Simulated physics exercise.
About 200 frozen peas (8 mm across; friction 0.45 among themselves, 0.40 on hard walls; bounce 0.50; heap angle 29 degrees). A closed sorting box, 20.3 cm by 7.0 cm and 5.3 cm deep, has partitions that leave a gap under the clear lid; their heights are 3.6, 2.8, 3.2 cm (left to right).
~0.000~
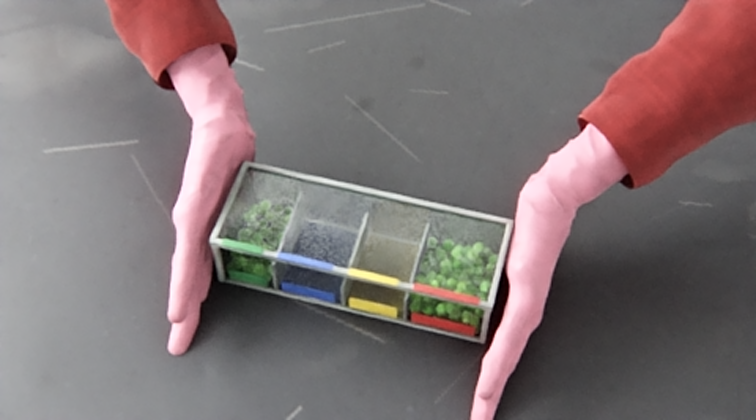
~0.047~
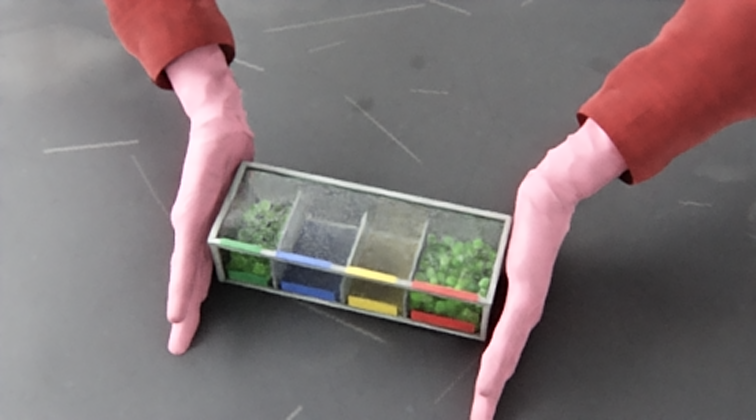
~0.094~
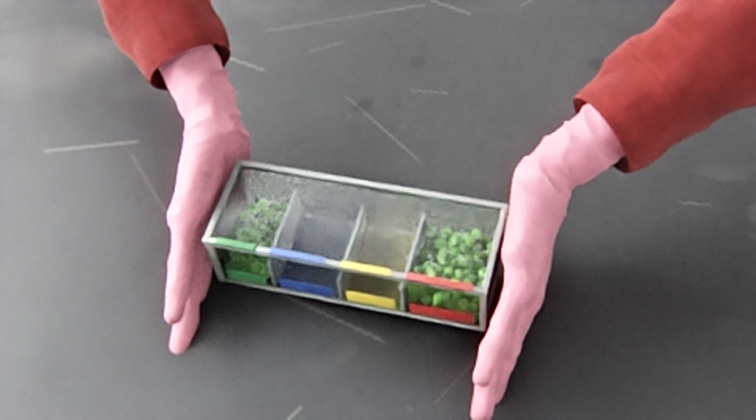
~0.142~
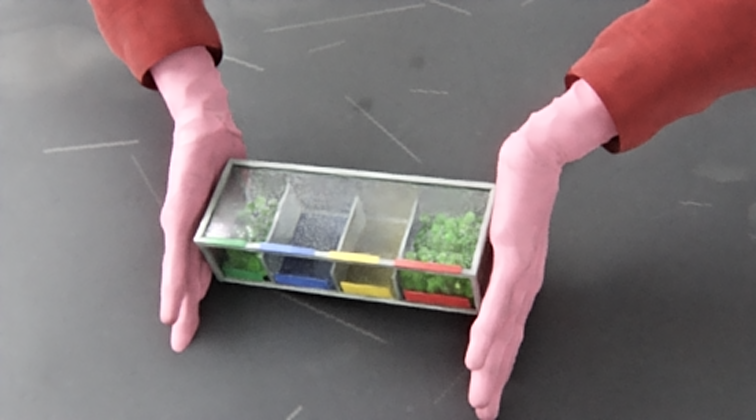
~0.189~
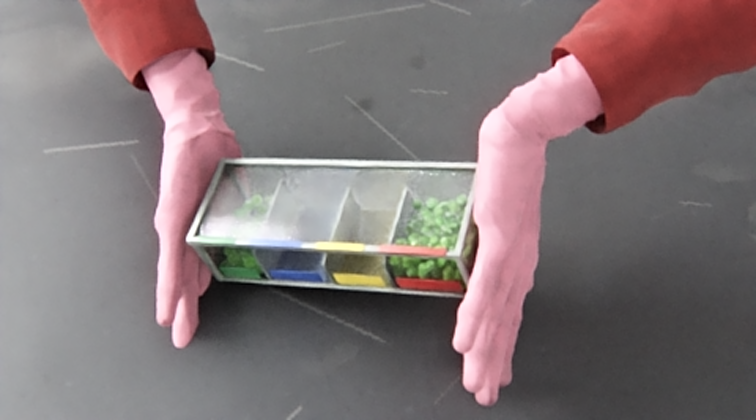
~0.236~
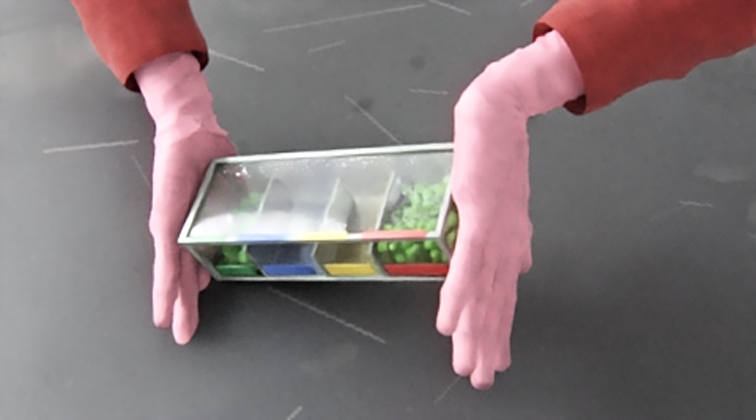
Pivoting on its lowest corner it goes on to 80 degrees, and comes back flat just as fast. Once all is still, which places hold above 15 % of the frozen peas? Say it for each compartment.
Red compartment: Yes; blue compartment: Yes; green compartment: Yes; yellow compartment: No.
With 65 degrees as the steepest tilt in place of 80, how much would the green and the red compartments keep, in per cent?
In that case green 35; red 50.
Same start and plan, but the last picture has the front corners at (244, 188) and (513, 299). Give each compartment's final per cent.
Red 70, blue 5, green 25, yellow 5.
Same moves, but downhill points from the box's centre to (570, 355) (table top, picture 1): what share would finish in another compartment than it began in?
Some 15 per cent.
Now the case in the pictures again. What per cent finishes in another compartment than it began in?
Roughly 35 per cent.
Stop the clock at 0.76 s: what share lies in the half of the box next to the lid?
Roughly 40 per cent.
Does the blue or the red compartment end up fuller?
The red one has more.
After 0.76 s, tilt 78 degrees; red 50 %, blue 5 %, green 35 %, yellow 10 %.
After 1.12 s, tilt 31 degrees; red 30 %, blue 20 %, green 40 %, yellow 5 %.
Then, at 1.56 s, tilt 0 degrees; red 30 %, blue 20 %, green 40 %, yellow 5 %.
By 2.0 s all is still; red 30 %, blue 20 %, green 40 %, yellow 5 %.
